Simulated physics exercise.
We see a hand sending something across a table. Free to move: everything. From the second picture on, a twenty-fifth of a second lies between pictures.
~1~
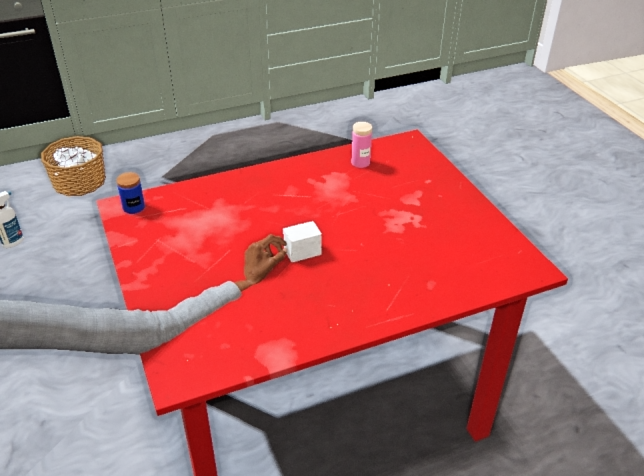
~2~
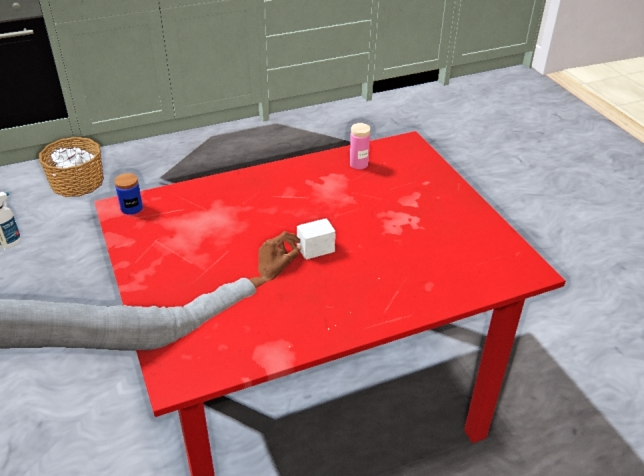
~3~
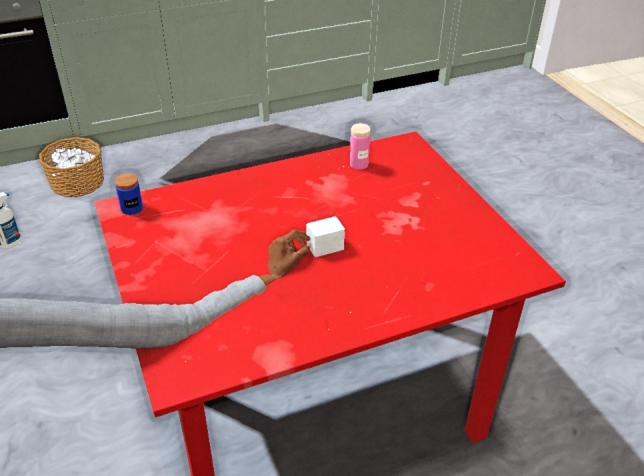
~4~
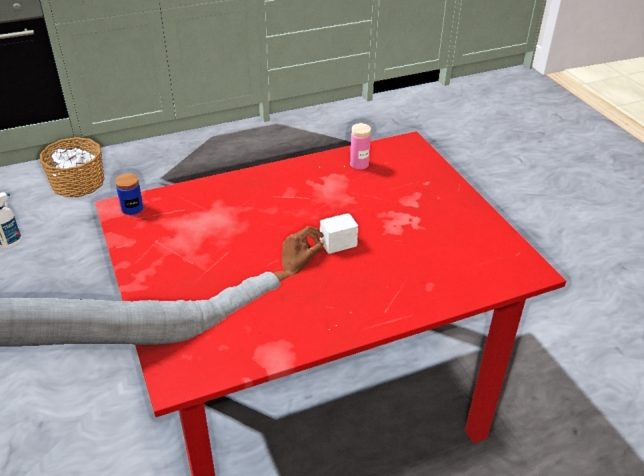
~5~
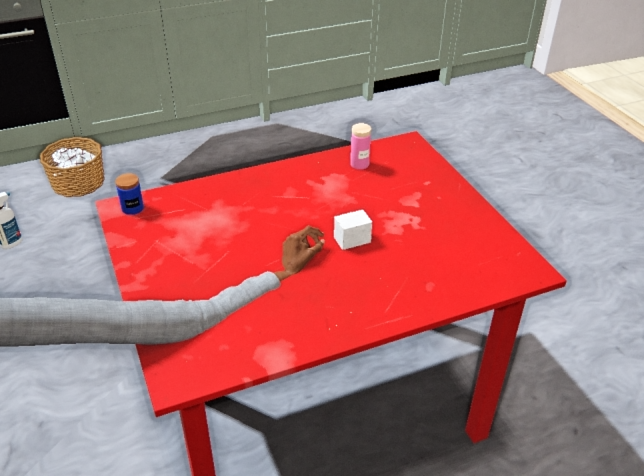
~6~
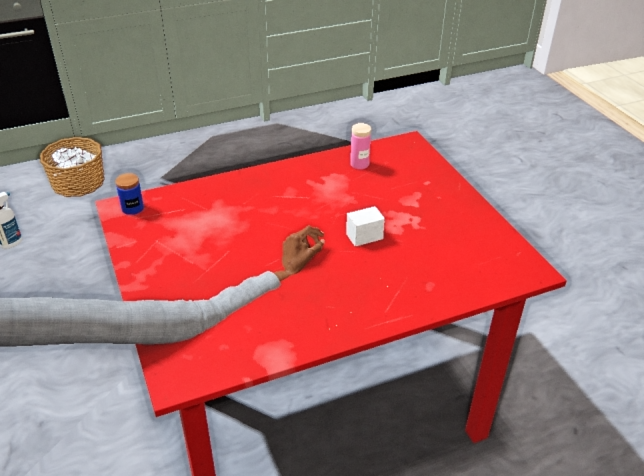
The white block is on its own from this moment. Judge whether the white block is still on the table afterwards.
Topside.
Then, 0.10 s past the last view, white block displaced well along near (391, 220).
Then, 0.20 s past the last view, white block displaced well along near (408, 215).
Finally, moved from the start, white block. Final places as the last picture's camera would see them, white block near (421, 212).
